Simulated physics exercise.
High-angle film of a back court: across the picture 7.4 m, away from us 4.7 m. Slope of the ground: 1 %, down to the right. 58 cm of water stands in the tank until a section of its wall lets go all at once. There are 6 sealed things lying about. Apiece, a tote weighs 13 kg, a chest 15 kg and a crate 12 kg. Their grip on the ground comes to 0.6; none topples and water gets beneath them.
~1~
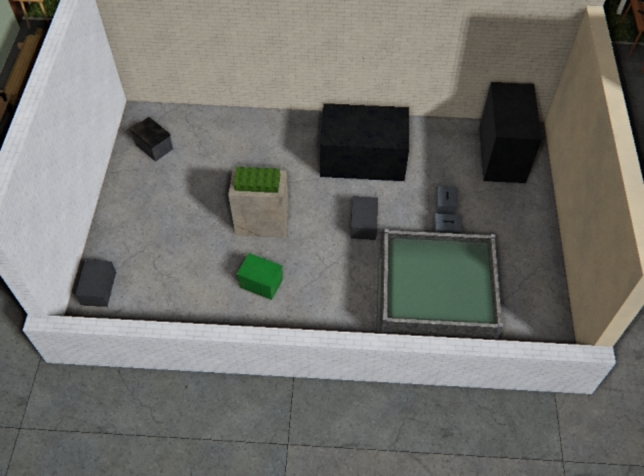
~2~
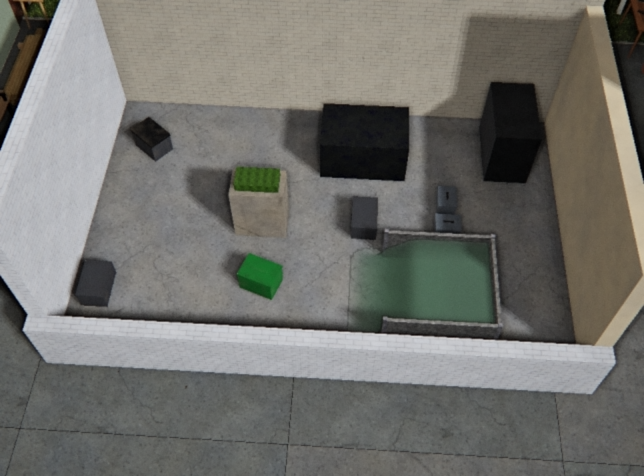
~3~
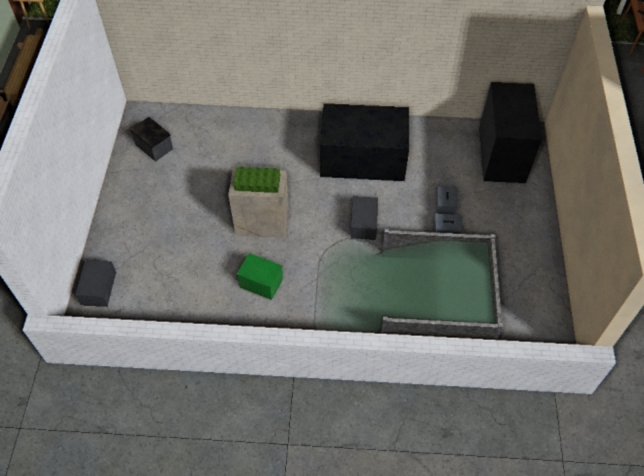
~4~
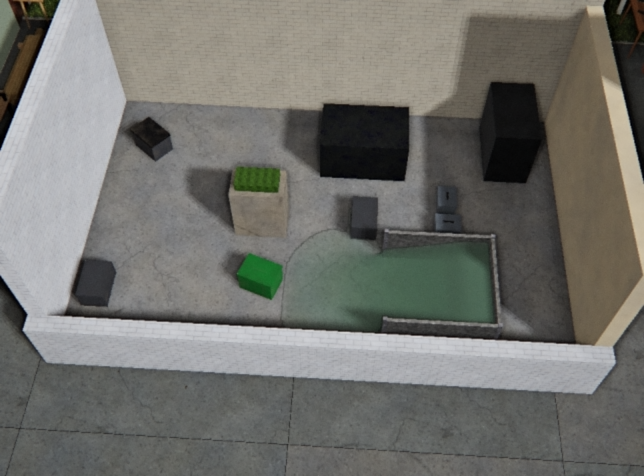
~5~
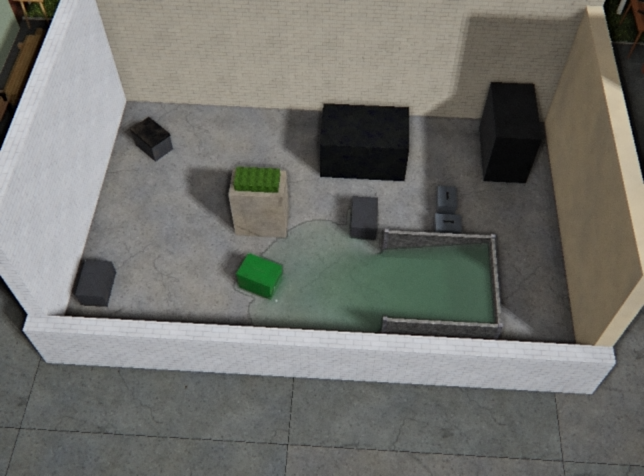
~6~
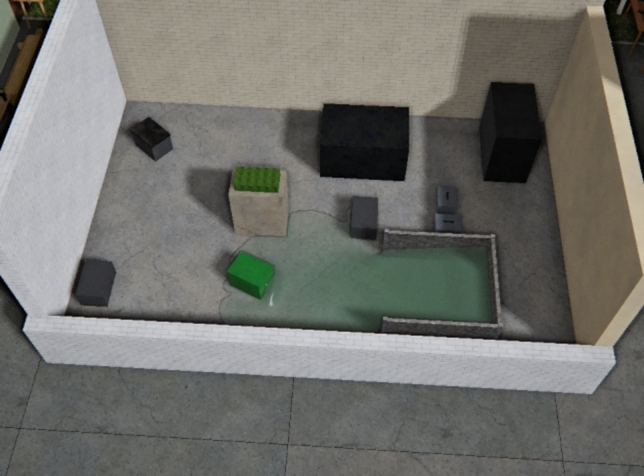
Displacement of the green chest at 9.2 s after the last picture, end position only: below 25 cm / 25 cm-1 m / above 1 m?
Above 1 m.
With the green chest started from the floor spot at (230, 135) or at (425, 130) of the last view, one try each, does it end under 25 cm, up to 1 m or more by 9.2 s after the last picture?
In that order: It goes a long way; it goes a modest distance.
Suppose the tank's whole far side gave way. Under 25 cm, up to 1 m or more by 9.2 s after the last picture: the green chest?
Afterwards the green chest stays almost motionless.
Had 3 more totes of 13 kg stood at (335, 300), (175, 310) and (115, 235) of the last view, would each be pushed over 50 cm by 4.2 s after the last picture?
Note, same order as listed: Beyond the limit, beyond the limit, beyond the limit.
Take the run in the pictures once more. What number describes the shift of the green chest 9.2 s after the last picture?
Around 250 cm from where it started.
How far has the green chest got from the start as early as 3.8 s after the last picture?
Shift by then: About 200 cm.
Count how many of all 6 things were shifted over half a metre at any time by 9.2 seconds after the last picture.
Total: 4.
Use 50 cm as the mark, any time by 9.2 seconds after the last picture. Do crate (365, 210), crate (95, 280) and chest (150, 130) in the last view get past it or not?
Item by item, they came out above the mark, above the mark and above the mark.
Then, 1.2 s after the last picture the green chest is near (125, 264), 2.0 m from its start, aground; 0 afloat.
Then, 3.8 s after the last picture the green chest is near (155, 202), 2.1 m from its start, afloat; 3 afloat.
Then, 6.2 s after the last picture the green chest is near (187, 158), 2.5 m from its start, aground; 2 afloat.
Then, 9.2 s after the last picture the green chest is near (187, 158), 2.5 m from its start, aground; 1 afloat.
